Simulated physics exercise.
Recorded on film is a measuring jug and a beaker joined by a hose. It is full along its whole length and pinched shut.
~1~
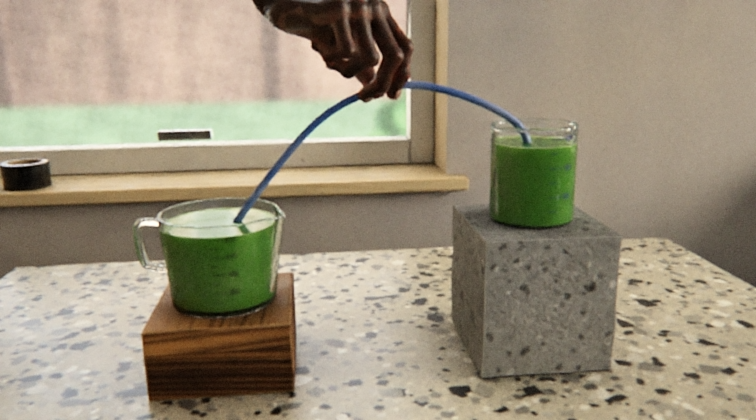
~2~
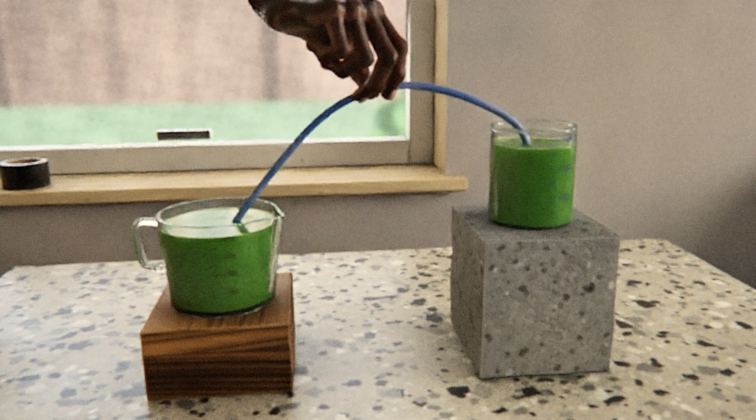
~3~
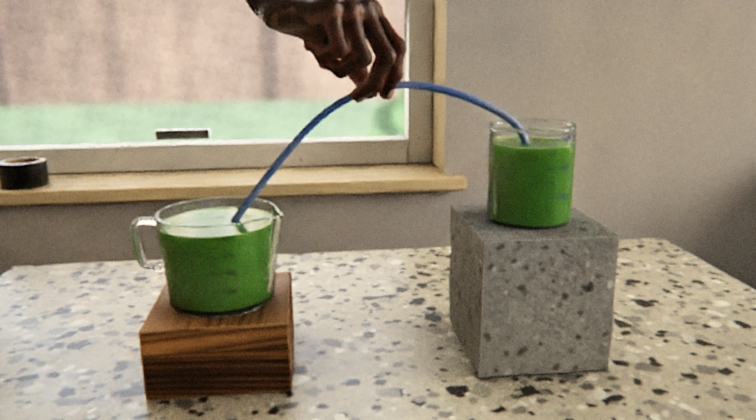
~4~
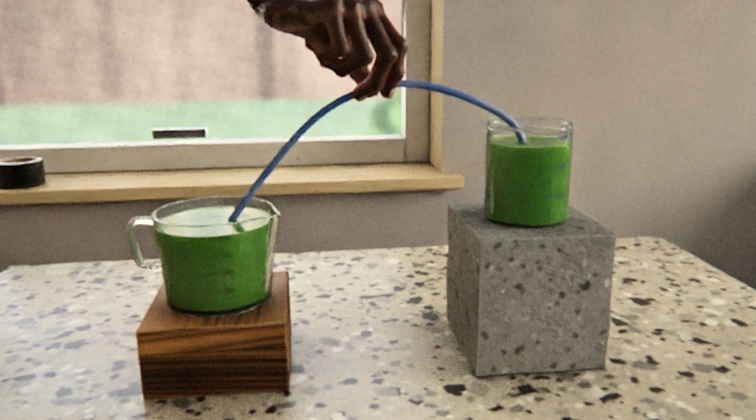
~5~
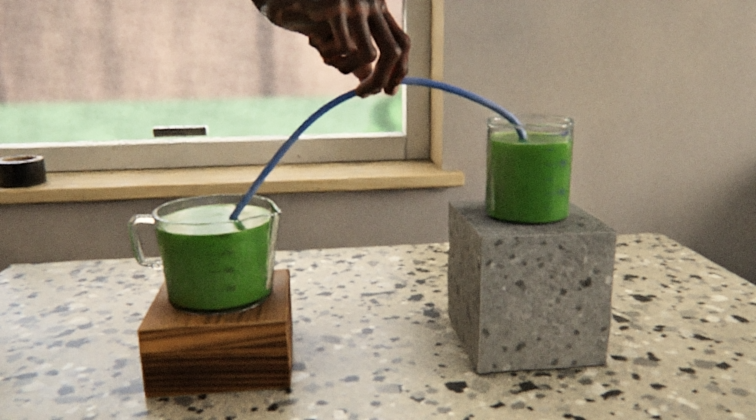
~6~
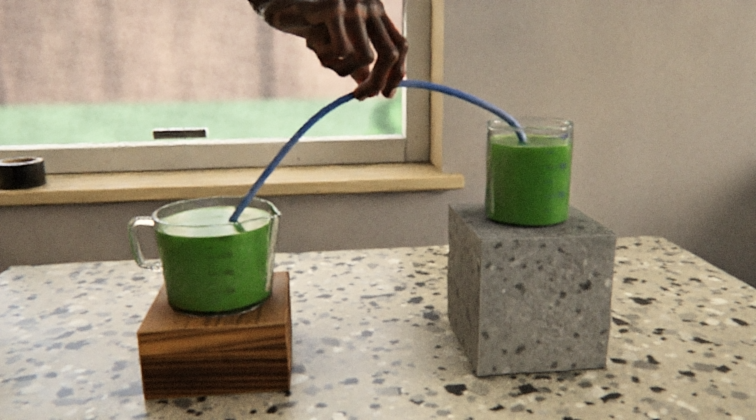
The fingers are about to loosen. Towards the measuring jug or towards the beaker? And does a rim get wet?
It flows to the left, and the receiving one spills over.
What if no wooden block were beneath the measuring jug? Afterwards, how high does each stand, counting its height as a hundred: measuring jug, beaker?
In the order asked, around 100 and 15 per cent.
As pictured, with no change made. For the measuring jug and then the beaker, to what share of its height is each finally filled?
About 100 %, then 20 %.
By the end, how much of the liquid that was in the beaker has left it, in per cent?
About 80 per cent.
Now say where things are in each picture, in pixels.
The first frame shows fingers on the hose; measuring jug (222, 252) nearly full, up on the wooden block; beaker (533, 170) about three quarters full, up on the brick.
The second frame shows still shut; measuring jug nearly full, surface at (219, 222); beaker about three quarters full, surface at (534, 143).
In the third frame, the hose is pinched; measuring jug (220, 252) nearly full; beaker (531, 170) about three quarters full.
The fourth frame shows nothing flows; measuring jug nearly full, surface at (215, 220); beaker about three quarters full, surface at (529, 141).
The fifth frame shows fingers on the hose; measuring jug (218, 249) nearly full, up on the wooden block; beaker (529, 166) about three quarters full, up on the brick.
The sixth frame shows still shut; measuring jug nearly full, surface at (215, 221); beaker about three quarters full, surface at (530, 141).
A moment on, the measuring jug is full to the brim; the beaker is about half full.
Further on, the measuring jug is full to the brim; the beaker is about a third full; a puddle lies under the lower one.
When it is over, the measuring jug is full to the brim; the beaker is about a quarter full; a puddle lies under the lower one; the two surfaces are level.
